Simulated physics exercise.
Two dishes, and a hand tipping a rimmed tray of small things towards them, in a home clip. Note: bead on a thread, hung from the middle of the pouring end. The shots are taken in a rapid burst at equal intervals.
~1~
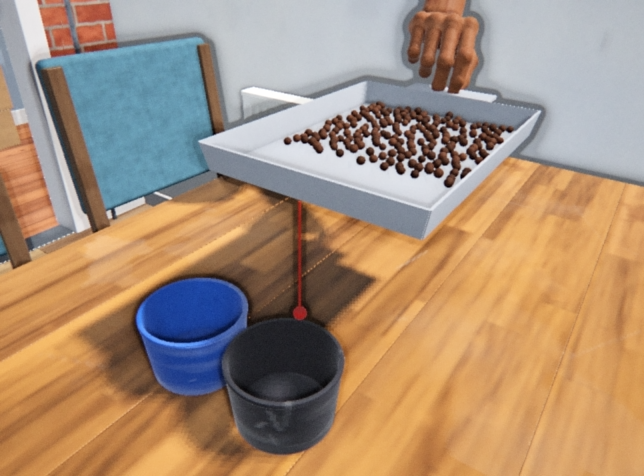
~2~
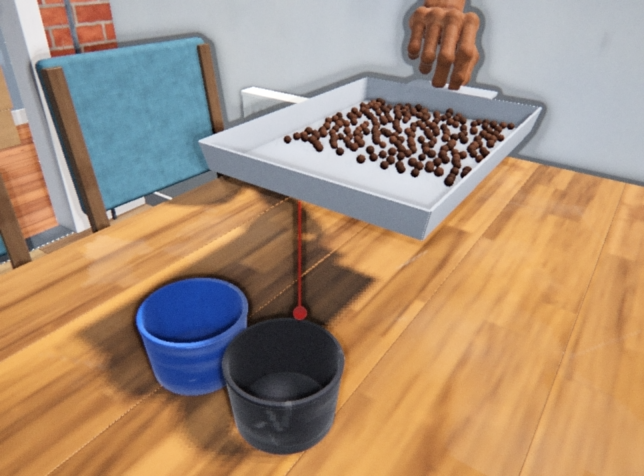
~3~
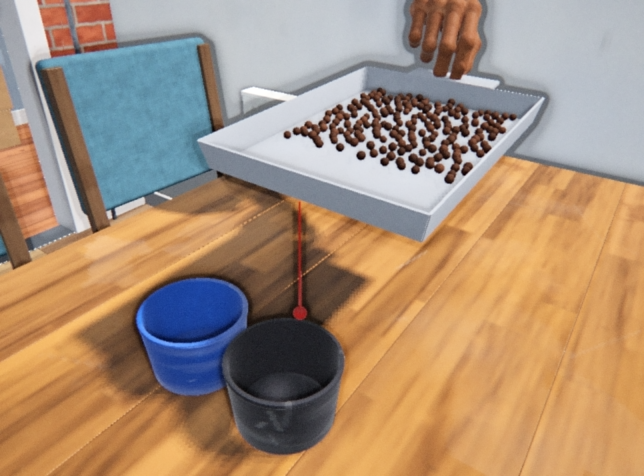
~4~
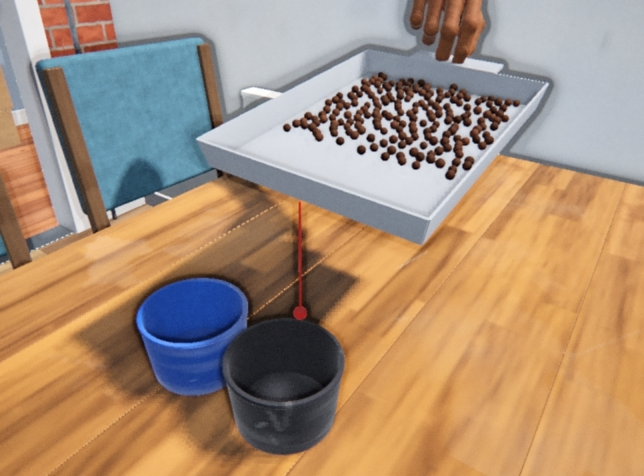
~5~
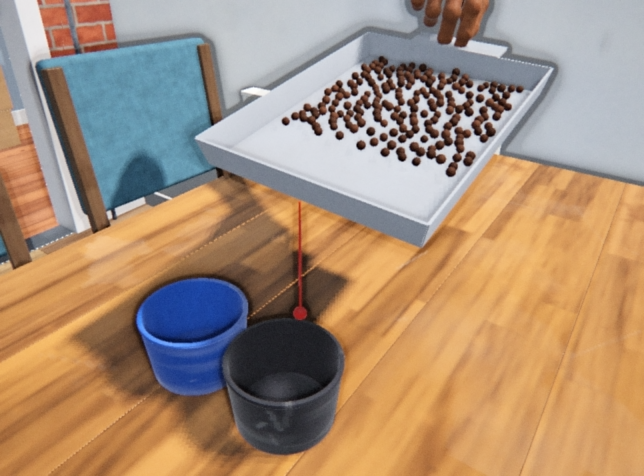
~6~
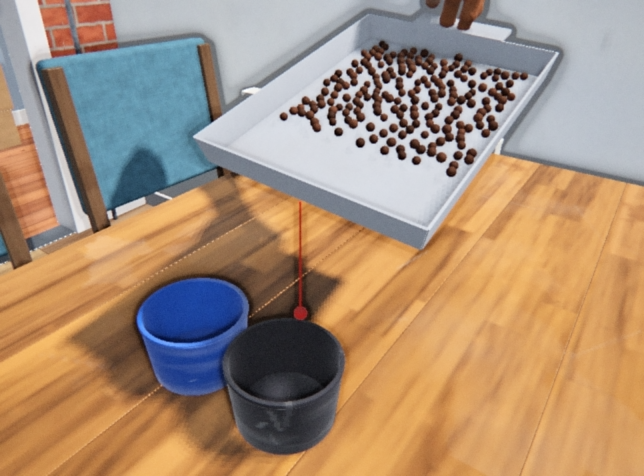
A hand slowly raised the far end of a grey tray of small brown balls, slanting it toward its near edge, while a blue bowl and a black one sat still on the wooden surface.
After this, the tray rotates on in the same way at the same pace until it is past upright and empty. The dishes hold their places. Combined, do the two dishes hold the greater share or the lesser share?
Most of what falls will come down outside the dishes.
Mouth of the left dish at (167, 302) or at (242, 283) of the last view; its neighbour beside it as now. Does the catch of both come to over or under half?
Result, first place: Not as much as half; second place: Not as much as half.
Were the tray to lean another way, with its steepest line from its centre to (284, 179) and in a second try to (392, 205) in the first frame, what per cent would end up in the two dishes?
About 90 %, then 0 %.
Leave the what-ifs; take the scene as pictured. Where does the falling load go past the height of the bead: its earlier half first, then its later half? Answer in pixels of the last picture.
Early-half point (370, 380); late-half point (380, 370).
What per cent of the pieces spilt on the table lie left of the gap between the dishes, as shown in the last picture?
Looks like close to 10 per cent of it.
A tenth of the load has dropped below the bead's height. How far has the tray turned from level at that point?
At about 65°.
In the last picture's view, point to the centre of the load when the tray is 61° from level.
Near (379, 211).
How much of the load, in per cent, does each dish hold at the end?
Final share: Left dish at 0 per cent, right dish at 10 per cent.
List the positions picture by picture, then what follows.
The first frame shows corners of the pouring end at (208, 141) and (427, 205), level; middle of the load at (407, 134), allspice berries; left dish at (156, 360); right dish at (247, 418); bead on its thread at (300, 313).
The second frame shows corners of the pouring end at (207, 141) and (427, 206), level; middle of the load at (408, 131).
The third frame shows corners of the pouring end at (206, 139) and (426, 209), tipped barely, lowest at the right corner; middle of the load at (408, 124).
The fourth frame shows corners of the pouring end at (205, 138) and (426, 213), tipped a little, lowest at the right corner; middle of the load at (410, 113).
The fifth frame shows corners of the pouring end at (204, 137) and (425, 218), tipped a little, lowest at the right corner; middle of the load at (410, 103).
The sixth frame shows corners of the pouring end at (203, 135) and (424, 222), tipped clearly, lowest at the right corner; middle of the load at (411, 94), a small part on the move; left dish at (157, 360); right dish at (247, 418).
Soon, tray tipped steeply; nearly all on the tray; a small part outside both; a small part in the air.
A while on, tray tipped past a quarter turn; about a third on the tray; a small part in the right dish; about a quarter outside both; about a quarter in the air.
Towards the end, tray tipped past a quarter turn; a small part in the right dish; most outside both.
Finally, tray tipped past a quarter turn; a small part in the right dish; none in the left dish; most outside both.
